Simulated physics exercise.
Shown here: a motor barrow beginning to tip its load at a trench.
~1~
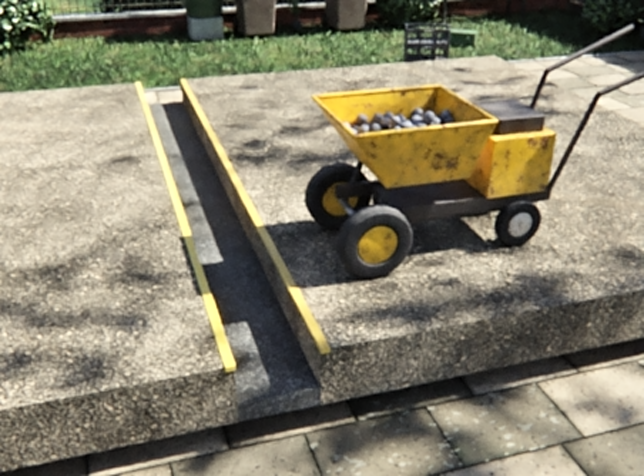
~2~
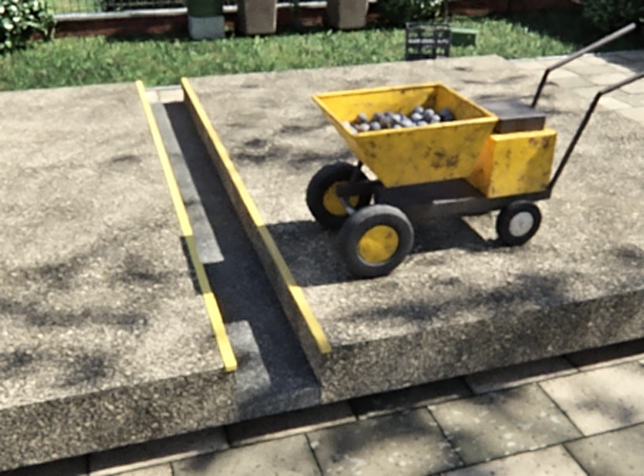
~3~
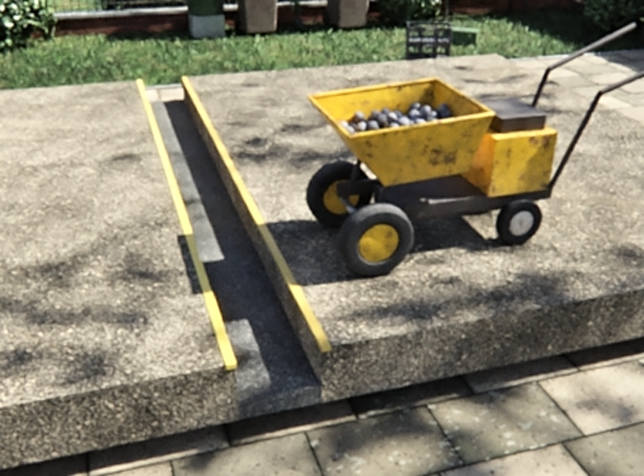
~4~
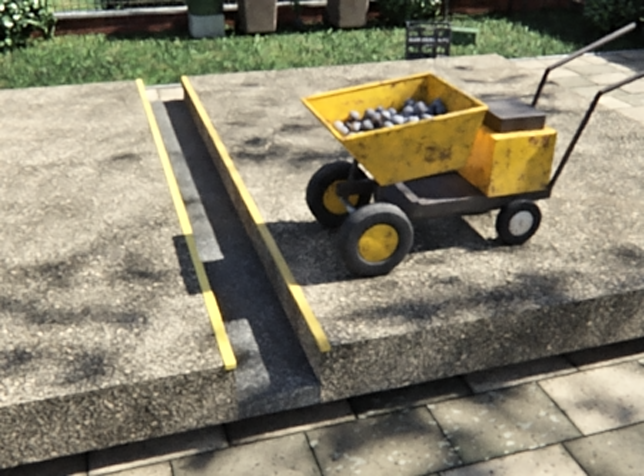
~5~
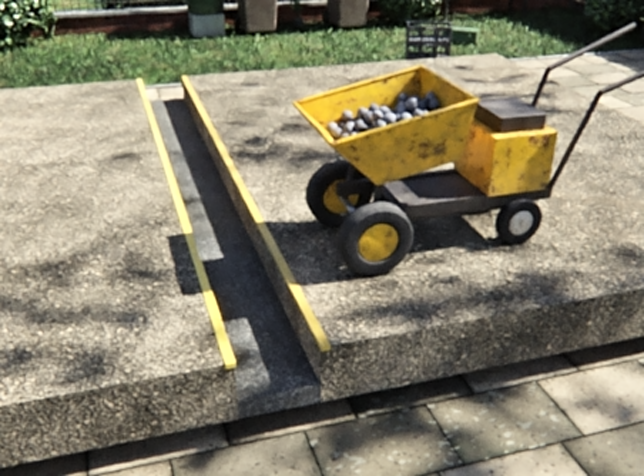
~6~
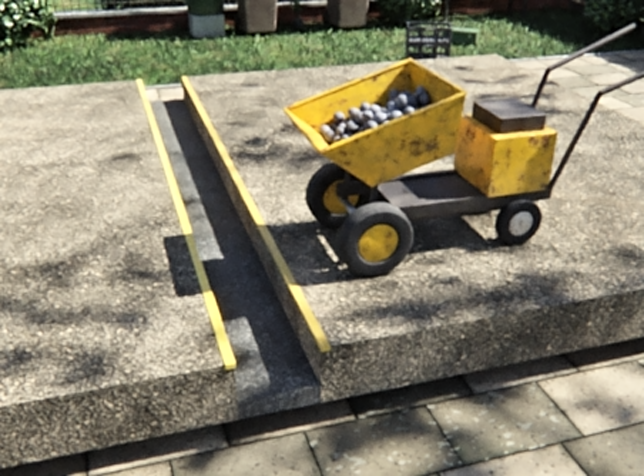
A yellow skip full of round grey cobbles tilts on a small motor barrow, seen from slightly above on a speckled stone slab in dappled sunlight, with grass behind. The barrow, with black tyres and dark handles, stands right of a narrow trench edged by two yellow strips. The skip starts level, then its left lip lowers gradually as its rear rises, while the wheels and camera stay still.
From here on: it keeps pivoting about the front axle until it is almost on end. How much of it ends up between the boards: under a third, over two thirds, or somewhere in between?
Over two thirds.
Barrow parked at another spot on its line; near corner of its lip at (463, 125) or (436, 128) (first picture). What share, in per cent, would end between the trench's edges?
First spot: About 20 percent; second spot: About 40 percent.
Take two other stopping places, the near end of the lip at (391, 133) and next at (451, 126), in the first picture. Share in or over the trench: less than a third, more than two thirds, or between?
In the first case more than two thirds, in the second case under a third.
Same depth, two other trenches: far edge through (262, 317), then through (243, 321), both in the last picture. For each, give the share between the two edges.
For the first it's 10 per cent, for the second 50 per cent.
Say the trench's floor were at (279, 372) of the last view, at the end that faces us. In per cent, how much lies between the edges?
I'd say around 70 in a hundred.
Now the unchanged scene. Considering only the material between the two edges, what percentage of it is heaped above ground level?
I'd estimate around 0 %.
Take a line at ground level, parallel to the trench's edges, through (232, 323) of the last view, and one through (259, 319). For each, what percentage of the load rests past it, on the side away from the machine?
Around 40 percent for the first and 70 percent for the second.
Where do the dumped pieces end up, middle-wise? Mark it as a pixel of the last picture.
(226, 289).
Soon, skip tipped steeply; all in the skip.
A while on, skip tipped steeply; nearly all in the skip; a stray few in or heaped over the trench; a stray few beyond it; a stray few falling.
Towards the end, skip tipped right over; about a quarter in the skip; about two thirds in or heaped over the trench; a small part beyond it.
Finally, skip tipped right over; most in or heaped over the trench; about a quarter beyond it.
